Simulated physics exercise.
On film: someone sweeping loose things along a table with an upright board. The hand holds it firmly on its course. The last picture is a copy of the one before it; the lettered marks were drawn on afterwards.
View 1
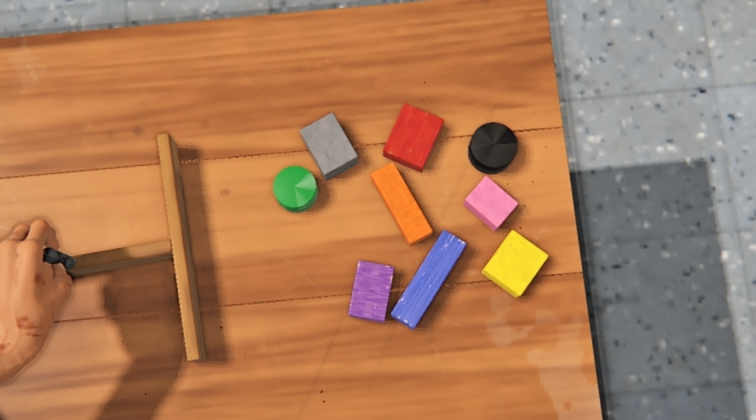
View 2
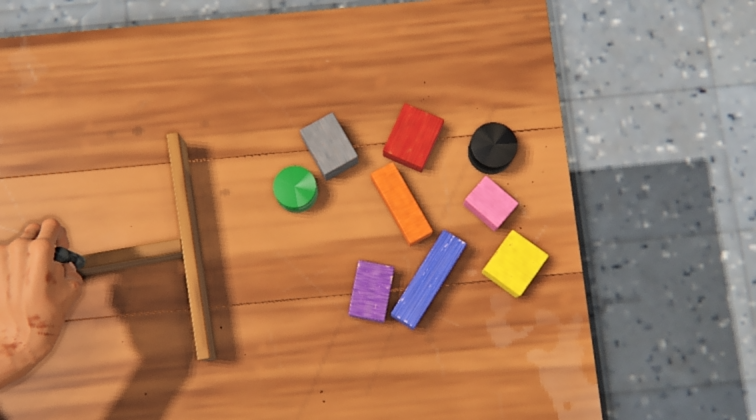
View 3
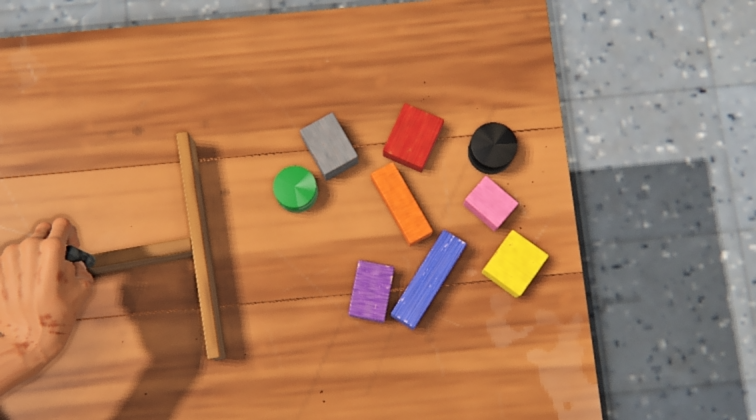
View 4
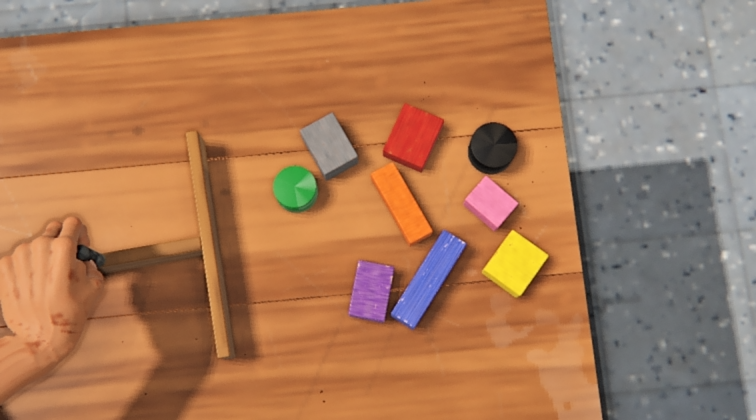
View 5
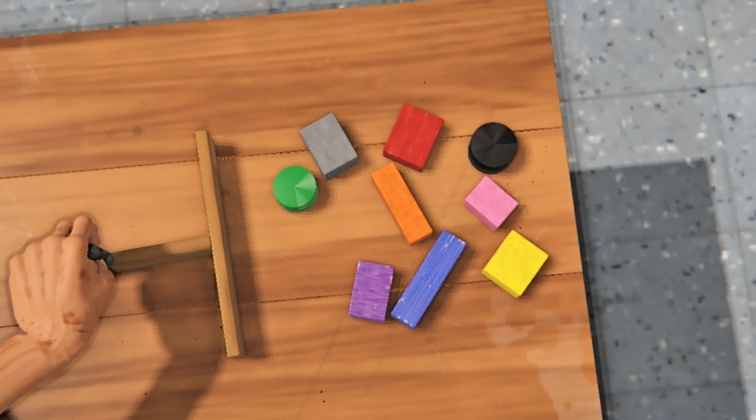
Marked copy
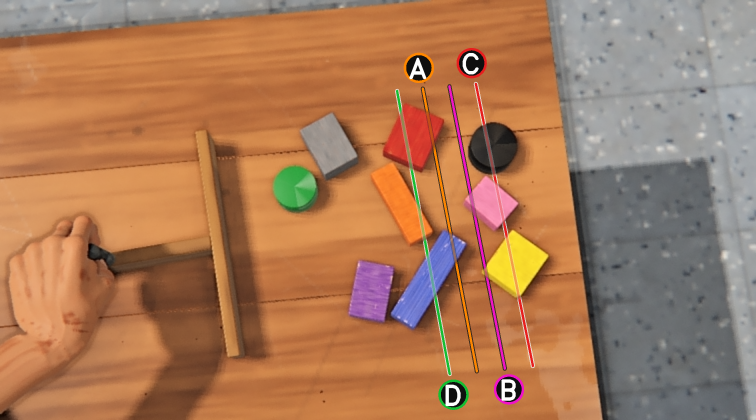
Wooden board pushed by a hand sliding slowly right across a table, with a green tin and coloured blocks lying still.
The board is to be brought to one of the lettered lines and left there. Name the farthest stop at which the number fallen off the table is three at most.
No farther than C.
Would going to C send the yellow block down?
Yes.
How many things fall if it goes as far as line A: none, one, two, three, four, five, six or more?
In all, none.
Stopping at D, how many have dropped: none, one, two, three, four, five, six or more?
The count is none.
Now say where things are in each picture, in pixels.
In the first frame, green tin (296, 189); grey block (330, 147); blue bar (428, 280).
In the second frame, board (187, 244); orange bar (402, 205).
In the third frame, board (197, 243); purple block (372, 292).
In the fourth frame, board (207, 242); pink block (490, 204).
In the fifth frame, board (217, 241); green tin (296, 189); grey block (330, 147); blue bar (428, 280).
On the marked copy, A at (449, 226); B at (476, 223); C at (504, 221); D at (423, 228).
With C. Early on, board (322, 231); grey block (346, 141); green tin (342, 183).
Further on, board (426, 222); black tin (533, 148); yellow block (535, 260).
At the end, board (504, 214); yellow block over the edge; pink block over the edge; two fallen.
As for the rest, A is within the limit but short; B is within the limit but short; D is within the limit but short.
